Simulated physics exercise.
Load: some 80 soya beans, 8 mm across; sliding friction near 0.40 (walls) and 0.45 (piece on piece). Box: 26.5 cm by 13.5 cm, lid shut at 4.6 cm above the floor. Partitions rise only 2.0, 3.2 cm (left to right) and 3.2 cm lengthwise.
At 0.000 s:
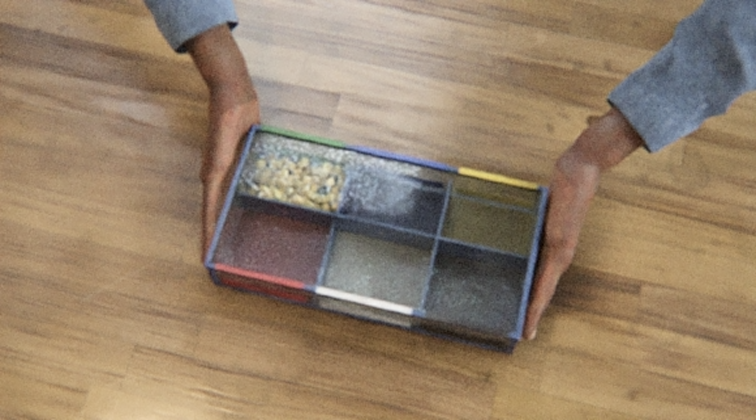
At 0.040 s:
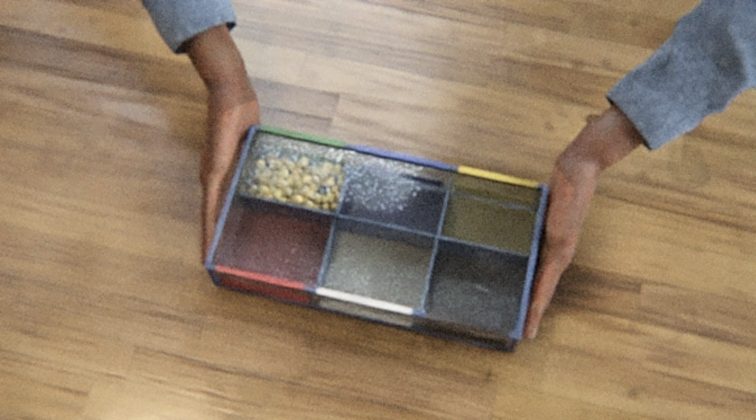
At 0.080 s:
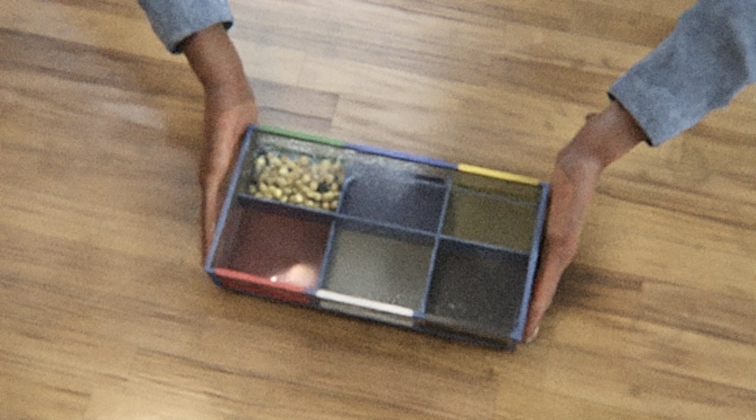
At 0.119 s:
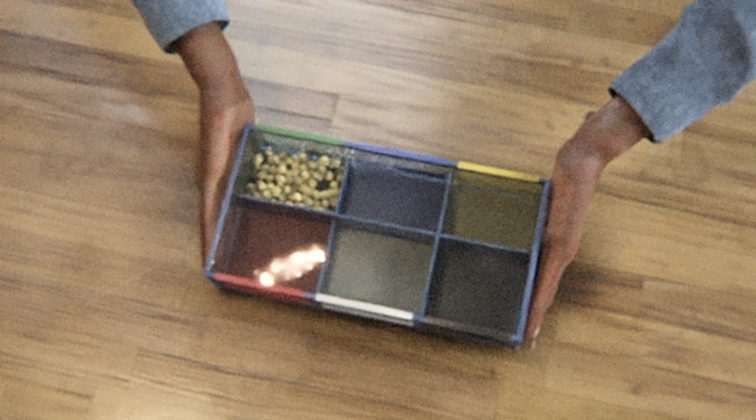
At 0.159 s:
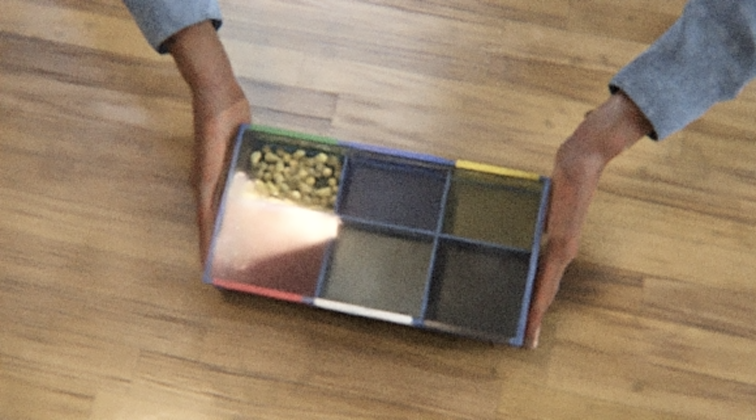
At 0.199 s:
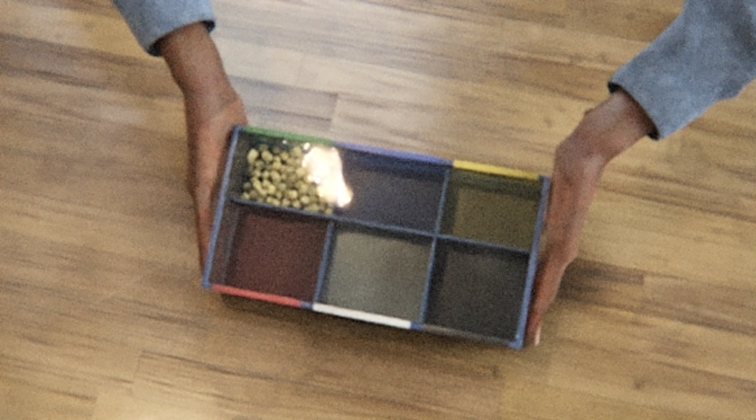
Hands tilting a clear-lidded six-compartment box slightly on a wooden floor, pale beans sitting in the green-edged section as glare shifts across.
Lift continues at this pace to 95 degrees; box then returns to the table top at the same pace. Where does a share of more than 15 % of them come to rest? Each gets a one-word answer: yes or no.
My answers are red yes, blue no, green yes, yellow no, white no, black no.
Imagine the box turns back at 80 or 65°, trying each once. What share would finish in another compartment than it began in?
Close to 15 in a hundred first, and 0 in a hundred second.
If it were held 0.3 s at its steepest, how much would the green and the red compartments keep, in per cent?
That would leave green with 25 percent and red with 70 percent.
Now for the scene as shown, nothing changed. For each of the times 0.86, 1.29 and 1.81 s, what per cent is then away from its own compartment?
15, 50, 50.
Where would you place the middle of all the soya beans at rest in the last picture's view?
At about (263, 247).
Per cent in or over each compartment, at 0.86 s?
Red 15; blue 0; green 85; yellow 0; white 0; black 0.
Then, at 0.86 s, tilt 94 degrees; red 15 %, green 85 %.
Then, at 1.29 s, tilt 41 degrees; red 50 %, green 50 %.
After 1.81 s, tilt 0 degrees; red 50 %, green 50 %.
By 2.4 s all is still; red 50 %, blue 0 %, green 50 %, yellow 0 %, white 0 %, black 0 %.
